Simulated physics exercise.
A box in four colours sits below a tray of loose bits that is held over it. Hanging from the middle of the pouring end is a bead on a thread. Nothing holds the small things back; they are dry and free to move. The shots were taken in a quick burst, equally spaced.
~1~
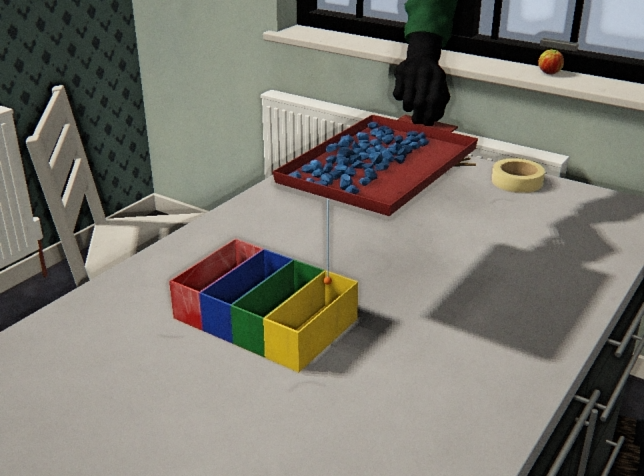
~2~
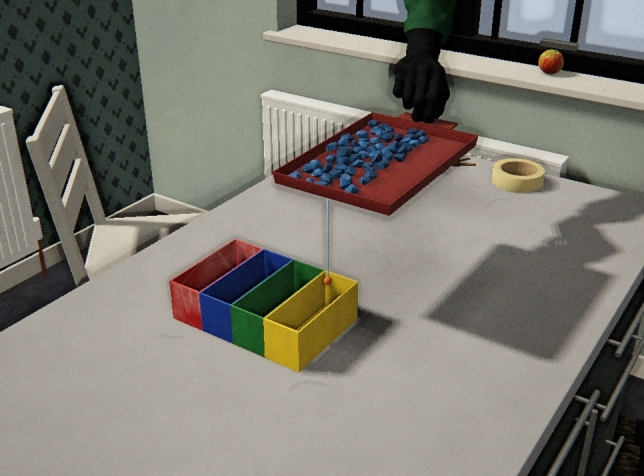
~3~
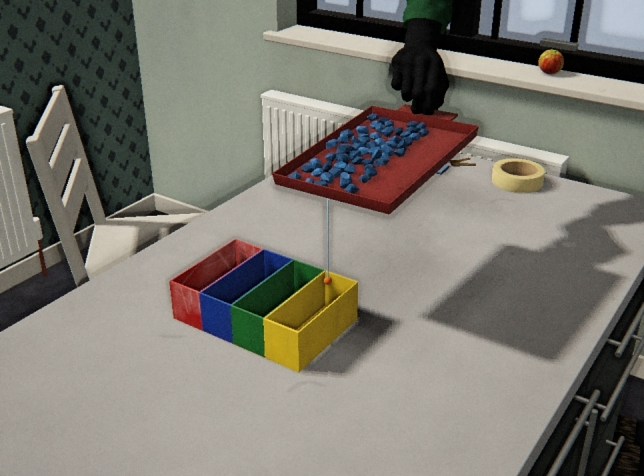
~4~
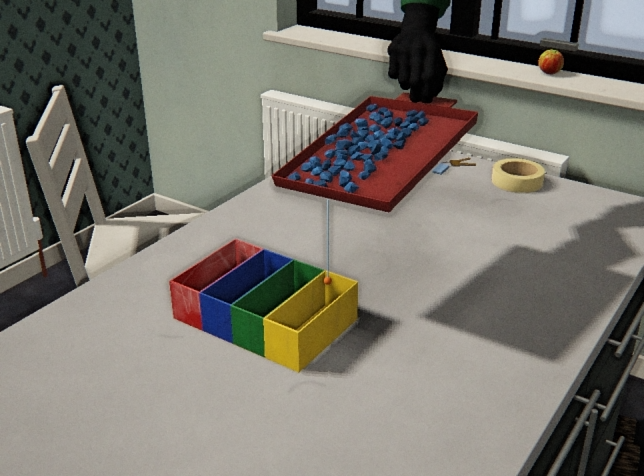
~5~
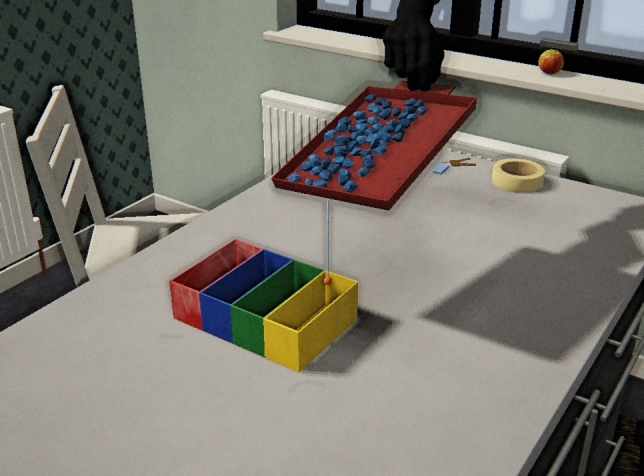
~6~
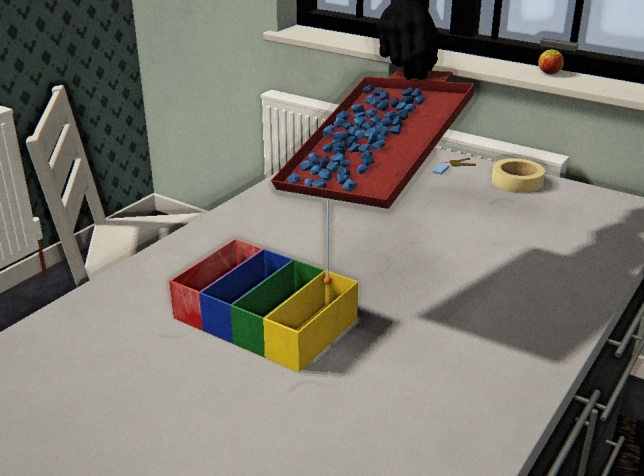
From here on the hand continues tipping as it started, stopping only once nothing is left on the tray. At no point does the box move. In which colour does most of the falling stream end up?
Most of the stream ends up in the green cell.
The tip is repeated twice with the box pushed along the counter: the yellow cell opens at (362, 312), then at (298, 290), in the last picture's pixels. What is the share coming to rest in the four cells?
Roughly 90 %, then roughly 90 %.
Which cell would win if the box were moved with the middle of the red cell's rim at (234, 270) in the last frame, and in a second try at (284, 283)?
In order: Blue, red.
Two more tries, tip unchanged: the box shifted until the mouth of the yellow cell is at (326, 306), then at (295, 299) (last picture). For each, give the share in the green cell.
Roughly 30 % and 70 %.
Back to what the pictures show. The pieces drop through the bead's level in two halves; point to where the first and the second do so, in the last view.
First half (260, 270); second half (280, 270).
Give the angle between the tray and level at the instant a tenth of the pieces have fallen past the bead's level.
80°.
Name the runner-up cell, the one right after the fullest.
The runner-up is the cell in blue.
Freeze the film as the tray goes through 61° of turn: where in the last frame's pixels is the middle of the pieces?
The middle of the pieces sits at roughly (305, 164).
Just after the last frame, tray tipped steeply; almost all on the tray; just a few falling or outside the box.
A moment on, tray tipped right over; roughly a quarter on the tray; roughly a quarter in the green cell; roughly a quarter in the blue cell; just a few in the yellow cell; about a tenth falling or outside the box.
Further on, tray tipped past a quarter turn; roughly half in the green cell; roughly a third in the blue cell; about a tenth in the yellow cell.
When it is over, tray tipped past a quarter turn; roughly half in the green cell; roughly a third in the blue cell; about a tenth in the yellow cell; not one in the red cell.
